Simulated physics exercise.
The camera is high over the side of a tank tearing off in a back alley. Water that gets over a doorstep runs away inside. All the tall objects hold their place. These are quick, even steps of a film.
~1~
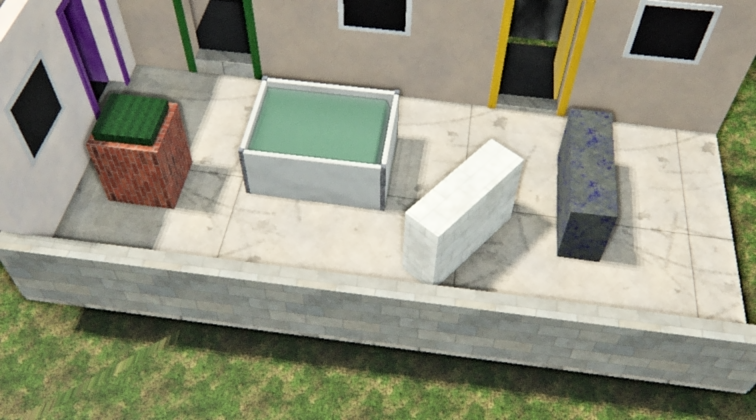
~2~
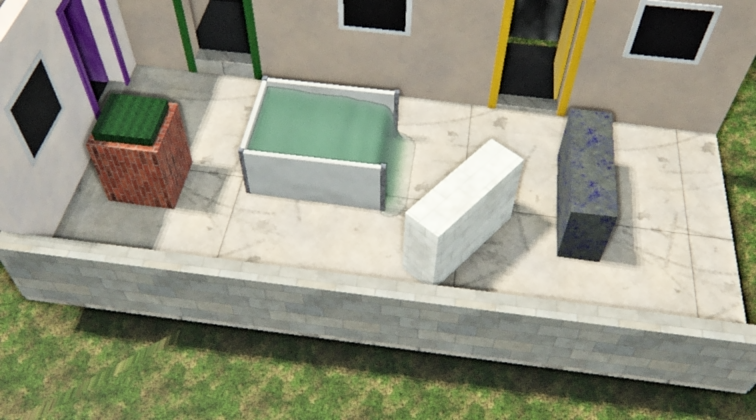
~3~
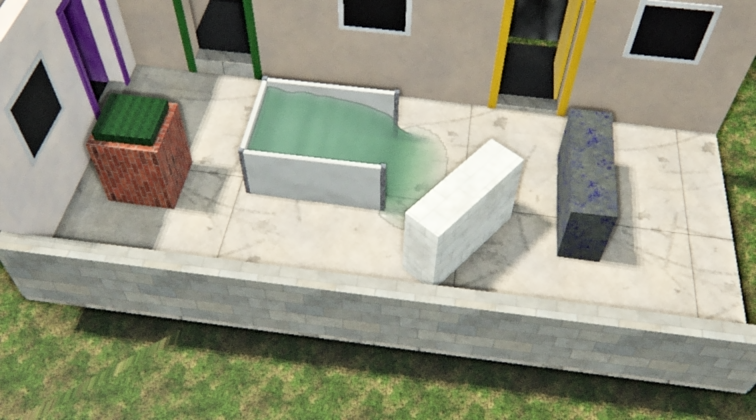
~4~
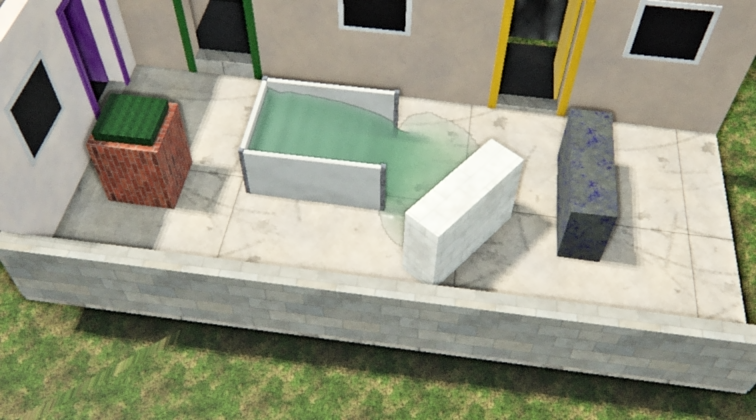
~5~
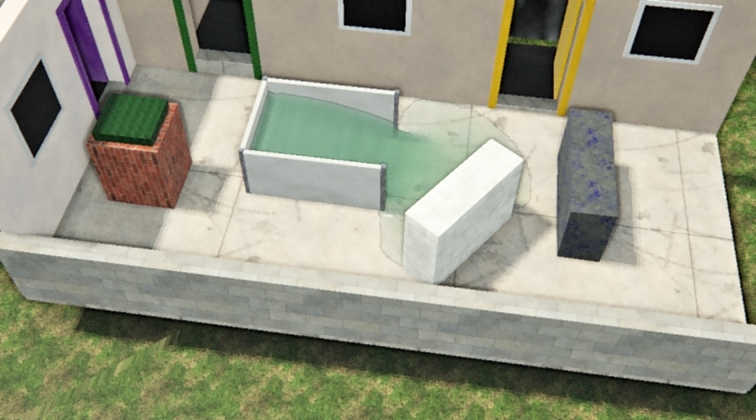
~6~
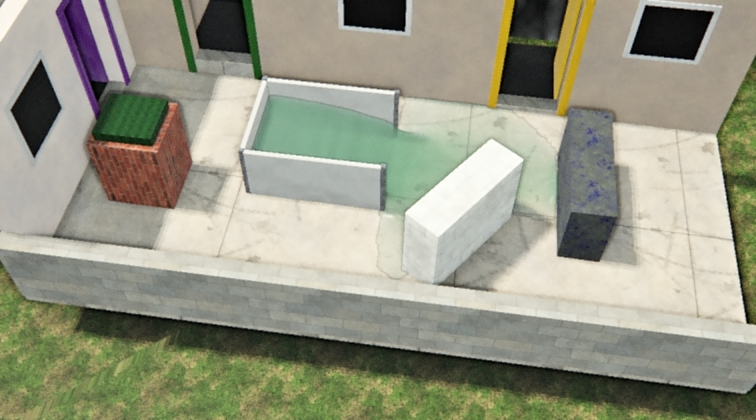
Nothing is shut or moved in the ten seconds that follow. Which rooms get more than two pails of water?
The green door holds within the limit; the purple door holds within the limit; the yellow door floods.
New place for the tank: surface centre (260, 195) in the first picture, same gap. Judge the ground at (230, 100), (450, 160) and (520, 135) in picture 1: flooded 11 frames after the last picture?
In that order: Free of water, flooded, flooded.
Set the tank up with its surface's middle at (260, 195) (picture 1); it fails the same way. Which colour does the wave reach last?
It is the purple-painted one.
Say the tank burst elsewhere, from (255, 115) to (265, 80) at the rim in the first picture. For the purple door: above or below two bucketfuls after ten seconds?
My reading: Purple goes over.
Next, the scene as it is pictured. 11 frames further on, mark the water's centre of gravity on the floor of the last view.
Near (449, 183).
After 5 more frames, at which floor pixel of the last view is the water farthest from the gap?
Close to (674, 136).
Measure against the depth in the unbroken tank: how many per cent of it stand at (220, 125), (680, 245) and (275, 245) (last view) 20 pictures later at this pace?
In turn 0, 0 and 2 in a hundred.
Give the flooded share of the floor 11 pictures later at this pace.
Close to 40 %.
A moment on, water covers 25 % of the floor; the green door not reached, the purple door not reached, the yellow door under two buckets in.
Next, water covers 40 % of the floor; the green door not reached, the purple door not reached, the yellow door over two buckets in.
Then, water covers 60 % of the floor; the green door not reached, the purple door not reached, the yellow door far over two buckets in.
Later, water covers 75 % of the floor; the green door not reached, the purple door not reached, the yellow door far over two buckets in.
In the end, water covers 75 % of the floor; the green door wet at the sill, nothing in, the purple door wet at the sill, nothing in, the yellow door far over two buckets in.
